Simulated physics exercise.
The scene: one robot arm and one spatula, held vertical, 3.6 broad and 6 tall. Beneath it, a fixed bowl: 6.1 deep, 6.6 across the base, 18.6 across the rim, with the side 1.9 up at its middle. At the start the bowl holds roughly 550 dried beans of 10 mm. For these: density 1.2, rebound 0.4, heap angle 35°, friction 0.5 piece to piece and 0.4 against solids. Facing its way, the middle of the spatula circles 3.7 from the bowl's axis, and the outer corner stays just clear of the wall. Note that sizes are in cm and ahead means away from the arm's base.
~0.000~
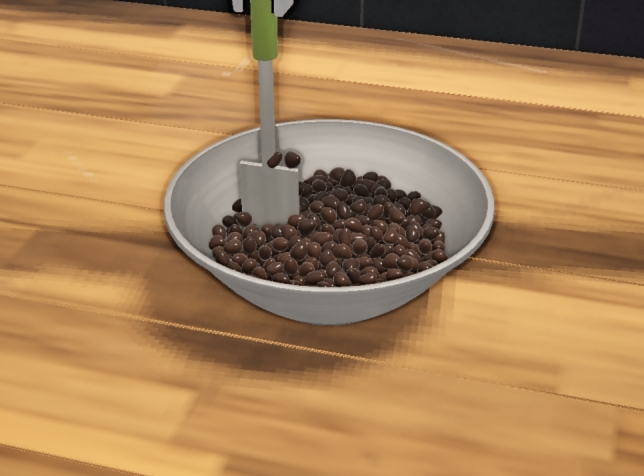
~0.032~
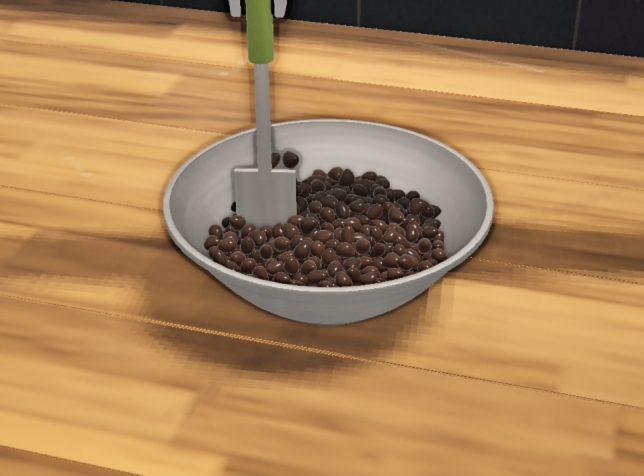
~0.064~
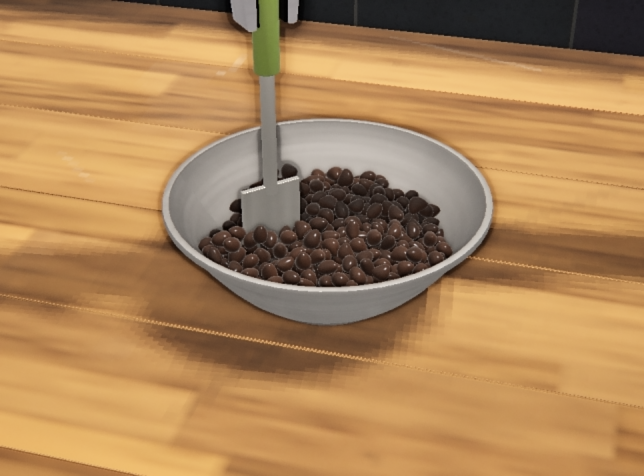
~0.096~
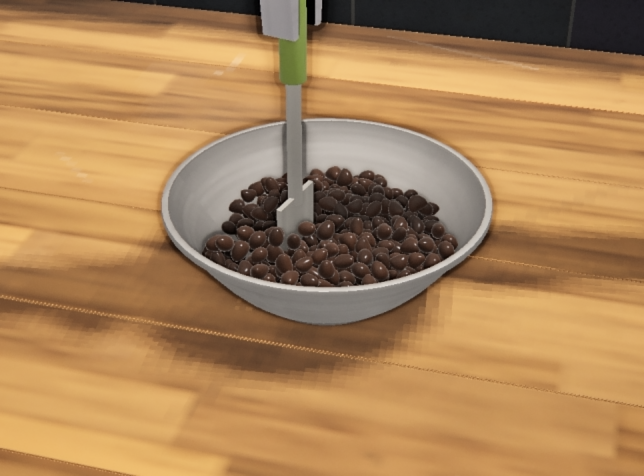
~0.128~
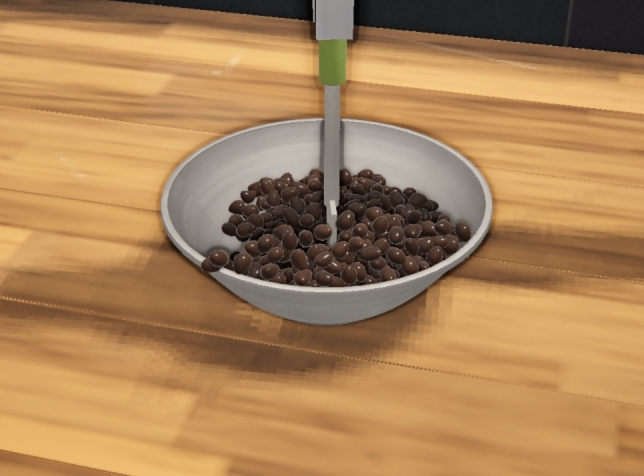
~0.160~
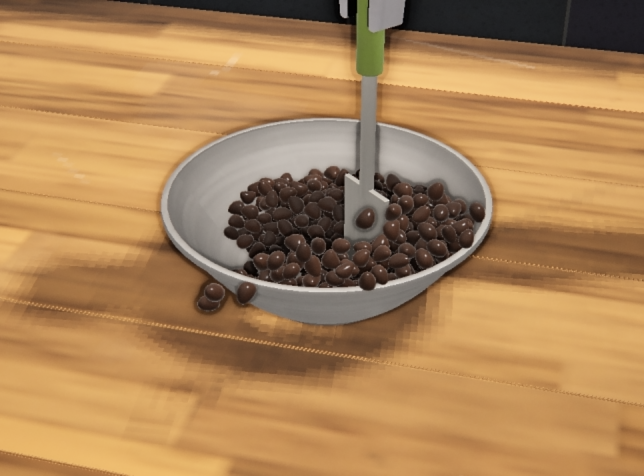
A wide grey bowl of glossy dark brown beans sits on a striped light wooden counter before a dark tiled wall, seen from slightly above by a still camera. A grey spatula with a green handle stands upright in the beans at the left, gripped from above by a robot arm's gripper. It turns as it sweeps rightward, pushing beans up the right side, while a few drop over the front-left rim.
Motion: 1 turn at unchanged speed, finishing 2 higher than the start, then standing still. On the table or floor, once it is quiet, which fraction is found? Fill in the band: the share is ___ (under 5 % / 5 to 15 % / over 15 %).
The share is over 15 %.
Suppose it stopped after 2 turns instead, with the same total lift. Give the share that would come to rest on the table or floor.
Estimate: About 30 percent.
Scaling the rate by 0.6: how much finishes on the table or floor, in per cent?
Estimated share: Close to 5 per cent.
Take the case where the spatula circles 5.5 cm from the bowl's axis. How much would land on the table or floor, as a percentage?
Roughly 10 percent, I'd expect.
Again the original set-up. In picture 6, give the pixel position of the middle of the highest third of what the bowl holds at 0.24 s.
Somewhere around (403, 181) in the last view.
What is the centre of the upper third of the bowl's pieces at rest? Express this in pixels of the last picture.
The centre sits around (310, 227) in the last picture.
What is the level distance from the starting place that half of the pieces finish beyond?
Some 5 centimetres or so.
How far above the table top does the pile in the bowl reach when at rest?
6.0 cm or so.
After 0.24 s, 221° round, highest piece 10 above the table; 507 in the bowl, 6 on the table or floor, 38 in flight or on the tool.
After 0.32 s, 300° round, highest piece 12 above the table; 459 in the bowl, 41 on the table or floor, 51 in flight or on the tool.
After 0.56 s, 0° round, highest piece 6 above the table; 433 in the bowl, 116 on the table or floor, 2 in flight or on the tool.
After 1.26 s, 0° round, highest piece 6 above the table; 433 in the bowl, 118 on the table or floor.
At rest, 433 in the bowl, 118 on the table or floor. That is 21 % on the table or floor.
